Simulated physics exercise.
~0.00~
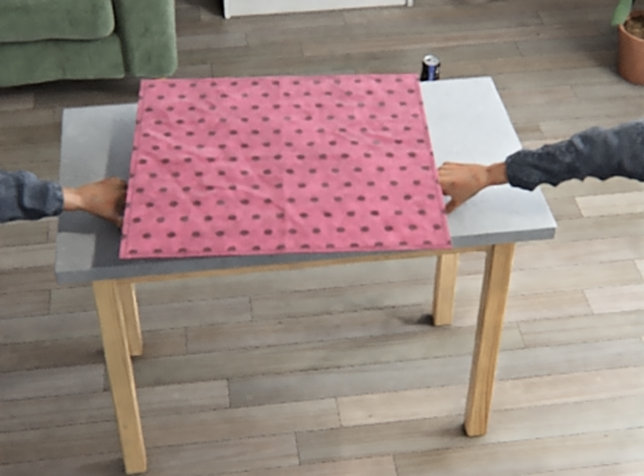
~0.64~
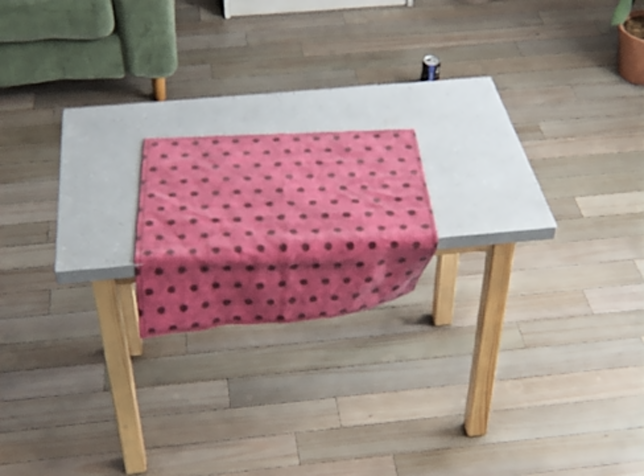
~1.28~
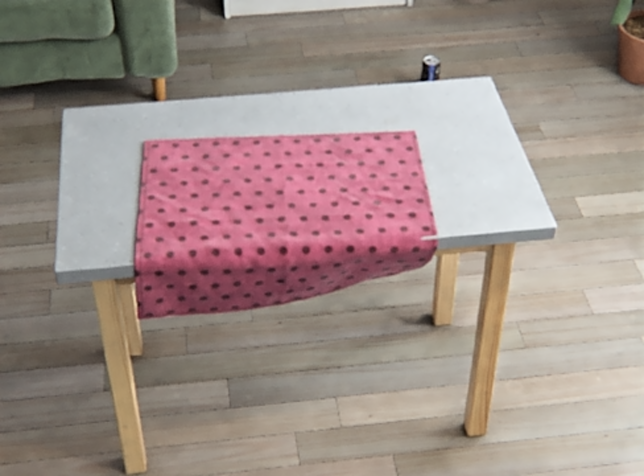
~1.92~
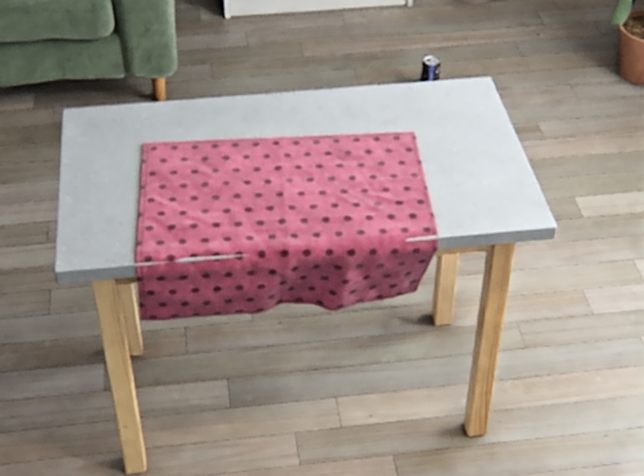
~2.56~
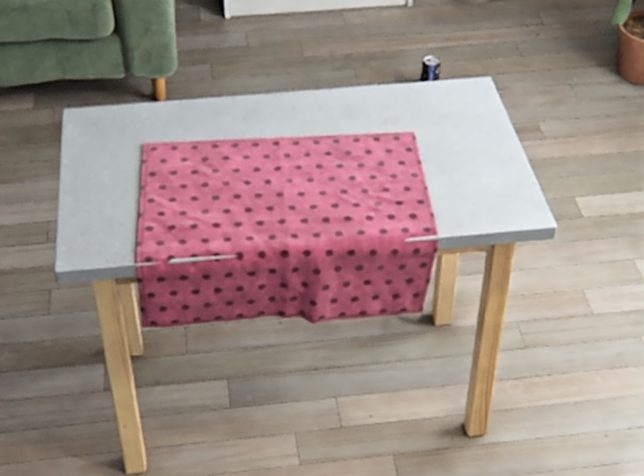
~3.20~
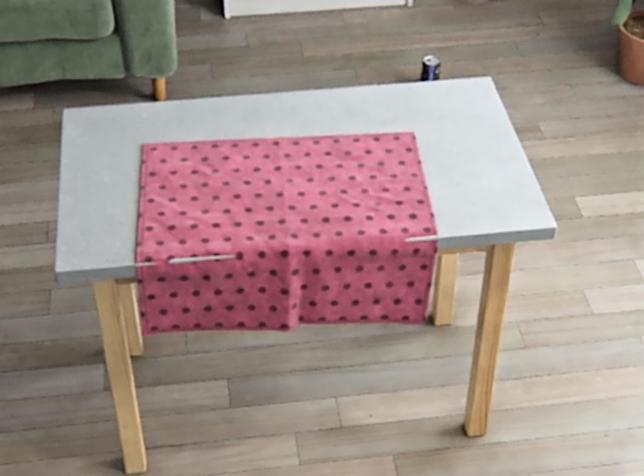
In the video, two hands hold a pink cloth with dark dots flat over a gray table with wooden legs, then are gone as the cloth lies partly over the near edge. Its hanging part sways slightly and settles, and most of the cloth remains on top.
